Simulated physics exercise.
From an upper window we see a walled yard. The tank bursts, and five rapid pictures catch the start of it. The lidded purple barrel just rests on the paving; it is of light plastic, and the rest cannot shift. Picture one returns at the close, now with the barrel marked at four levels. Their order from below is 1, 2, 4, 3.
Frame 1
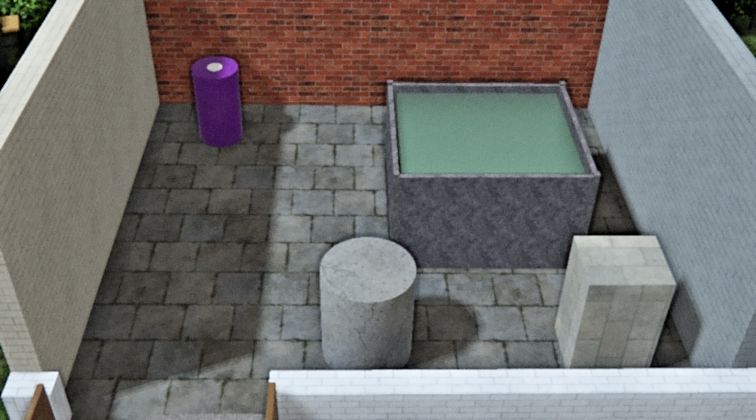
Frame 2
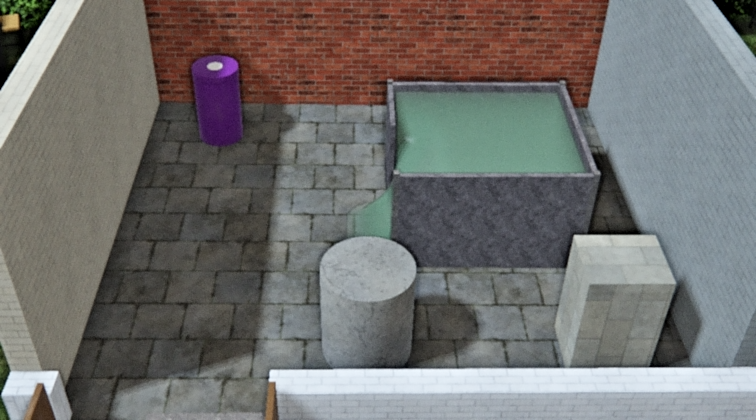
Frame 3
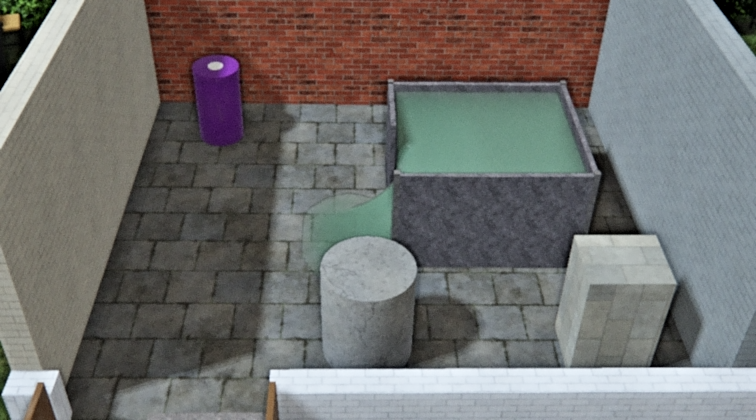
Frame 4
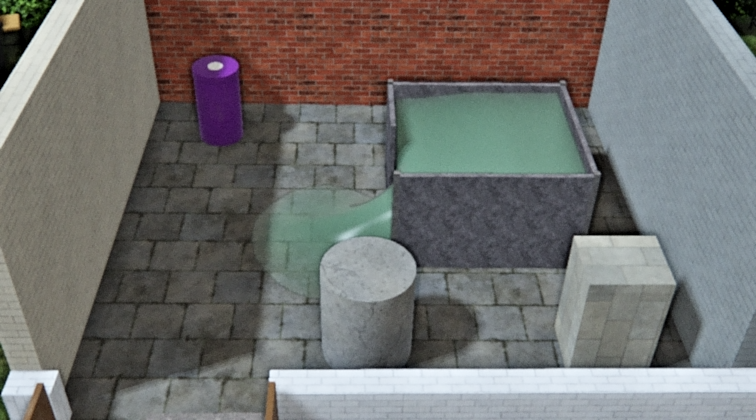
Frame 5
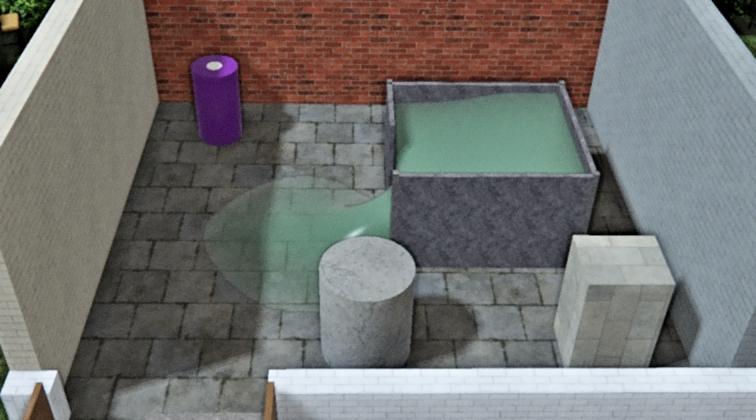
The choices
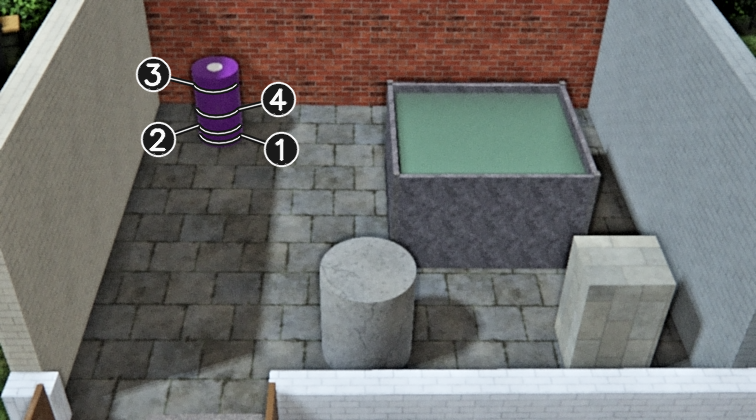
Green water pours from the left side of a full tank and spreads across the paving.
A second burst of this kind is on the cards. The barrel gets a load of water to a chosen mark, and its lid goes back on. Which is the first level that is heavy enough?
4.
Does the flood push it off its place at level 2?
Yes, that goes wrong.
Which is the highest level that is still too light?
It is 2.
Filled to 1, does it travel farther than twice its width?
Yes, clearly.
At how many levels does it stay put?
Two of them.
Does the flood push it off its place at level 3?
No.
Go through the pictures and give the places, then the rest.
The first picture shows lid of the purple barrel at (214, 68); tank full, its middle at (485, 133); open gate at (166, 376).
In the second picture, water covers 2 % of the ground, mostly out of sight from here.
In the third picture, water covers 5 % of the ground, mostly out of sight from here.
In the fourth picture, 9 % of the ground under water, its edge towards the barrel at (283, 200).
The fifth picture shows lid of the purple barrel at (214, 66); 13 % of the ground under water, its edge towards the barrel at (260, 189).
In white, 1 at (218, 143); 2 at (217, 133); 3 at (213, 92); 4 at (215, 117); from the bottom up 1, 2, 4, 3.
With 1, it is pushed about 7 times its own width away.
With 2, it is pushed about its own width away.
With 3, it does not move.
With 4, it does not move.
